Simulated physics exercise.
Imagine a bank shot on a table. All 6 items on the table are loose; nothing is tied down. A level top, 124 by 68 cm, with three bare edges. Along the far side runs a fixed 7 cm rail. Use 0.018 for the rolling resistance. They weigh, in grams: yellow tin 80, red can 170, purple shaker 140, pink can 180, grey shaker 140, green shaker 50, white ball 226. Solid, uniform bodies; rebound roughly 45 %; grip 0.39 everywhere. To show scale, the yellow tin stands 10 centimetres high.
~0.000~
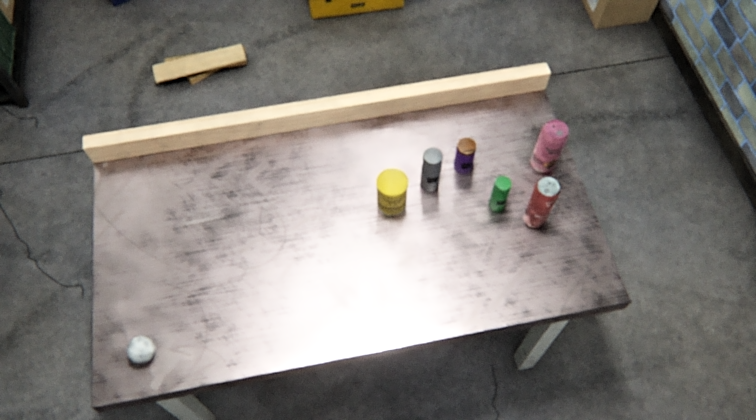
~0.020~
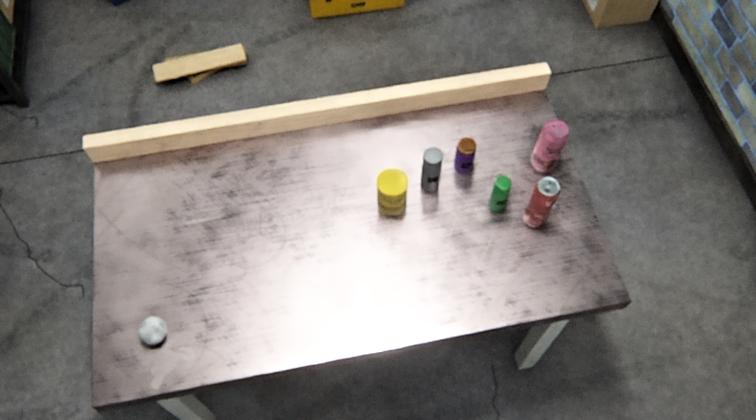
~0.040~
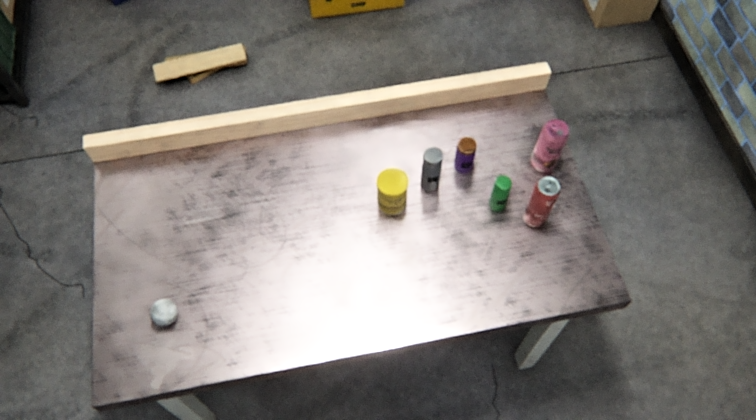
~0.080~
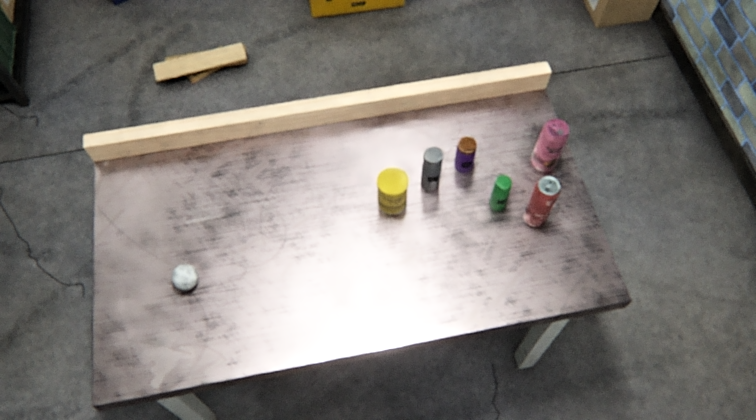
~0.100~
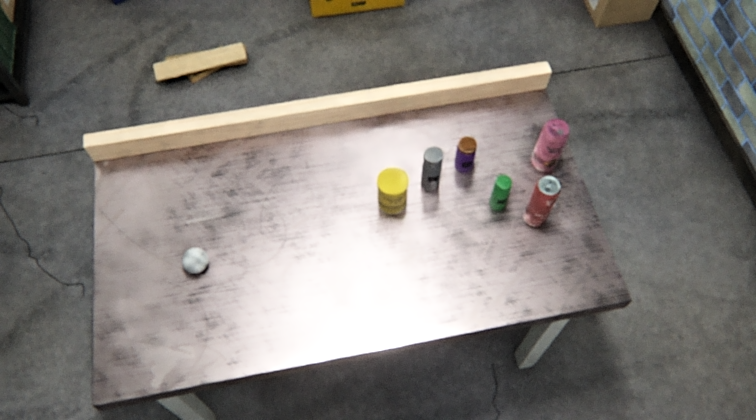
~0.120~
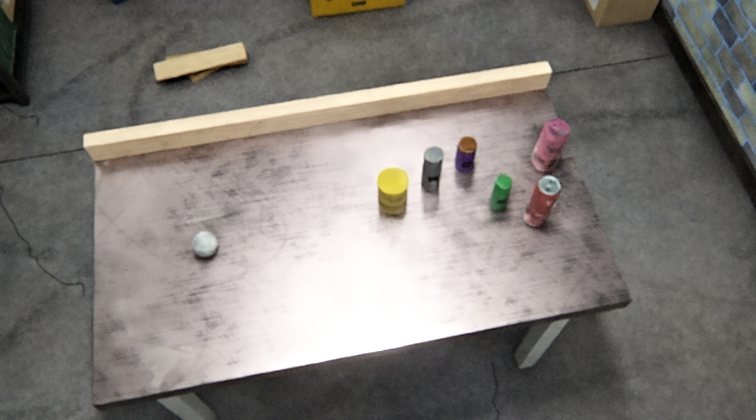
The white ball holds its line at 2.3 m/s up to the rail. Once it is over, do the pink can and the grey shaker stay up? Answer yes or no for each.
Pink can: Yes, grey shaker: No.
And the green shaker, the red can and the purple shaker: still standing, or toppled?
Here's how it ends: The green shaker comes down, the red can never goes down, and the purple shaker never goes down.
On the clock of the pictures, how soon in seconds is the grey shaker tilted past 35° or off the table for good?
About 1.0 seconds.
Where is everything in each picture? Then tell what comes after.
White ball (141, 349); pink can (549, 147); grey shaker (431, 170), in the first picture.
White ball (153, 331); purple shaker (465, 156), in the second picture.
White ball (164, 312); yellow tin (392, 192), in the third picture.
White ball (185, 277); purple shaker (465, 155), in the fourth picture.
White ball (195, 260); yellow tin (393, 191), in the fifth picture.
White ball (205, 244); pink can (550, 146); grey shaker (432, 169), in the sixth picture.
Around 0.42 s, white ball near (332, 159).
Around 0.72 s, white ball near (428, 176); grey shaker at 8° to upright near (456, 171).
Around 1.12 s, white ball near (460, 186); grey shaker on its side near (509, 188); green shaker at 48° to upright.
Finally (2.2 s), on their side or leaning hard on the table, grey shaker and green shaker; the other 4 still in place (within 4 cm). Final places as that camera would see them, pink can near (550, 146), grey shaker near (520, 169).
